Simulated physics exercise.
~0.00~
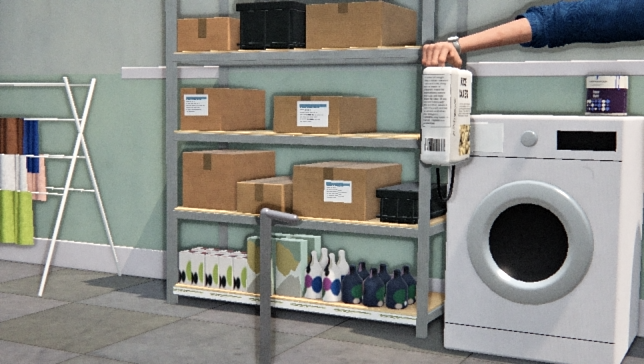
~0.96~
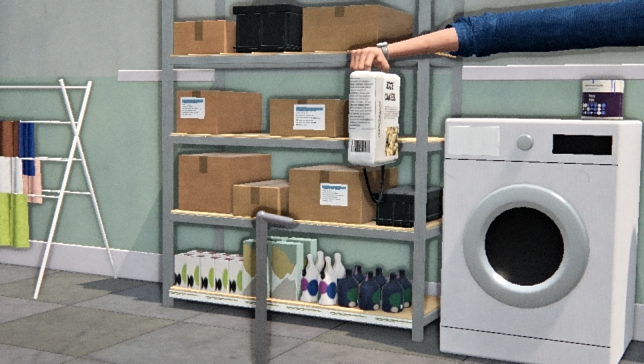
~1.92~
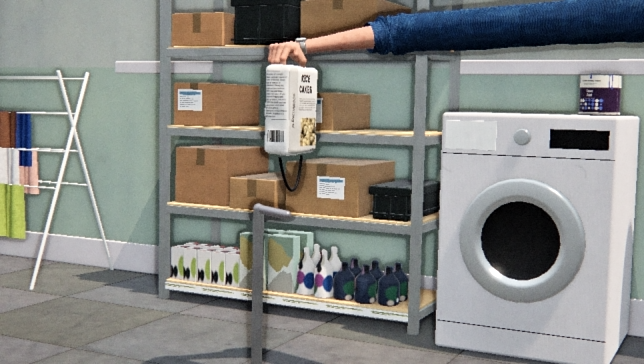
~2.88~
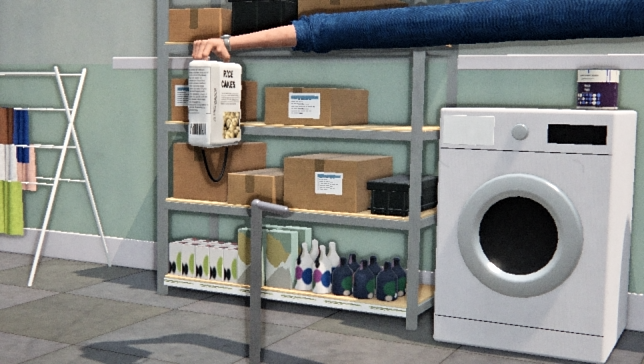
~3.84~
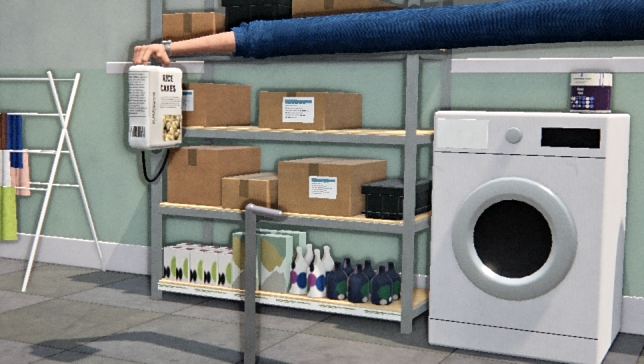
A laundry room with pale green walls is seen from the front through a slightly swaying camera. A metal shelving unit holds brown boxes, with bottles on its bottom shelf, between a white drying rack on the left and a white washing machine on the right. A grey post with a short hooked top stands before the shelves. A blue-sleeved arm reaches in from the right, gripping a white sack with a dark loop trailing beneath. The hand carries it upright leftward, over the post and past it. It ends clear of the post, near the shelves' left edge, still held.
